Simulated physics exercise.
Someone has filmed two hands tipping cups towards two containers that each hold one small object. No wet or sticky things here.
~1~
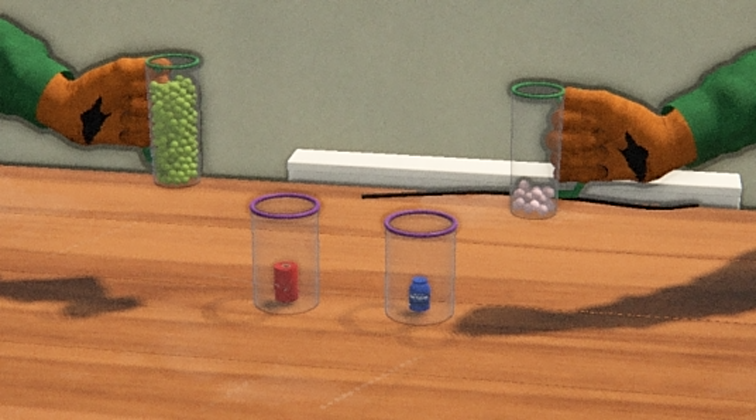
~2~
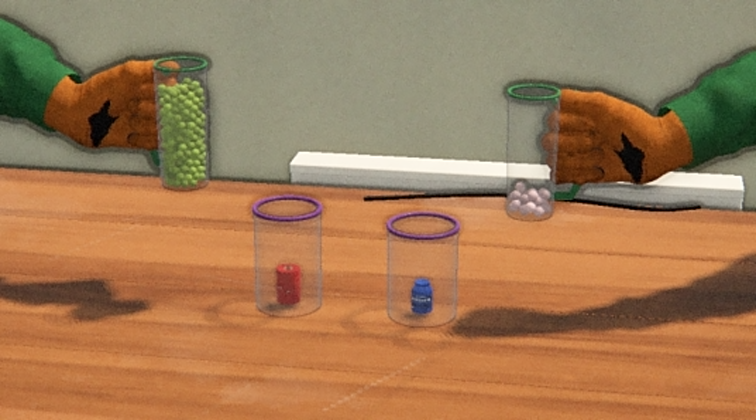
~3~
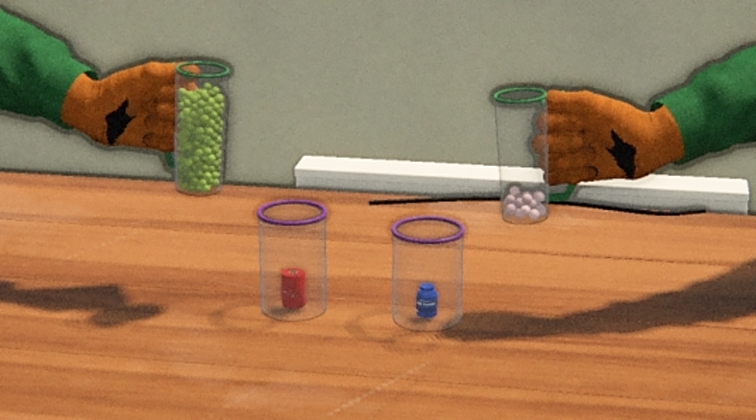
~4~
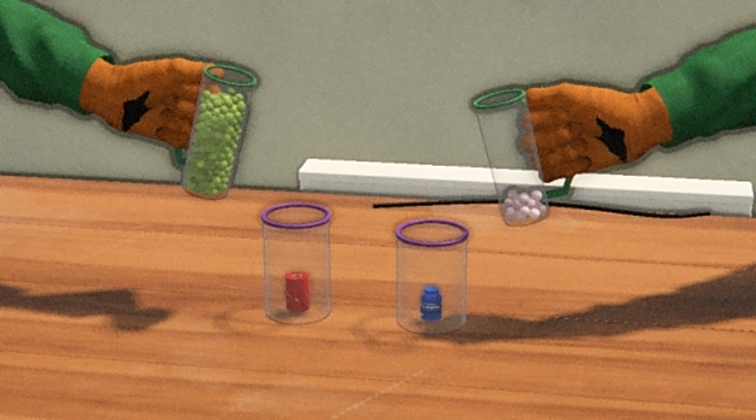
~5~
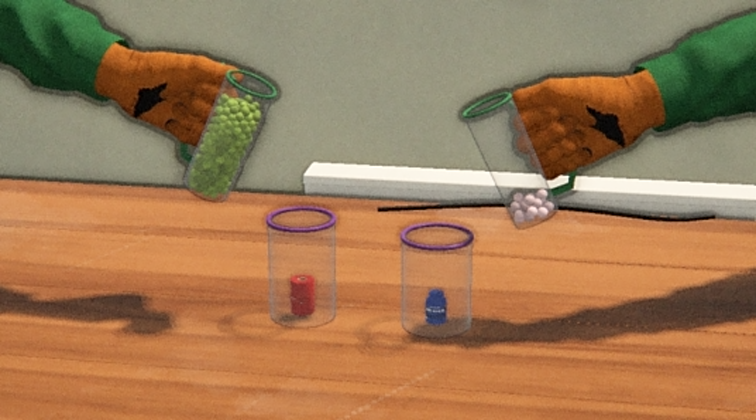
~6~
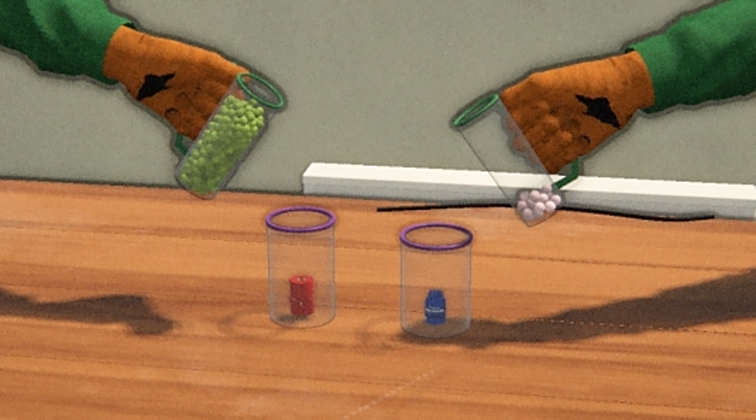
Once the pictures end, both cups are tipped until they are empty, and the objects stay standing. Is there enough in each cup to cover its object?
Left: Covered; right: Visible.
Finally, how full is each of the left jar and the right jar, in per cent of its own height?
Estimates: Left some 60; right some 15.
Then, 0.65 s later than the last frame, left jar empty, all of its cupful still in the cup; right jar empty, all of its cupful still in the cup.
Then, 1.22 s later than the last frame, left jar nearly empty, roughly two thirds of its cupful still in the cup; right jar nearly empty, the larger part of its cupful still in the cup.
Then, 1.70 s later than the last frame, left jar half full, none of its cupful still in the cup; right jar nearly empty, none of its cupful still in the cup.
When it is over, left jar two thirds full (surface near (301, 255)), nothing beside it; right jar nearly empty (surface near (436, 310)), nothing beside it; the left thing is covered; the right thing is still showing.
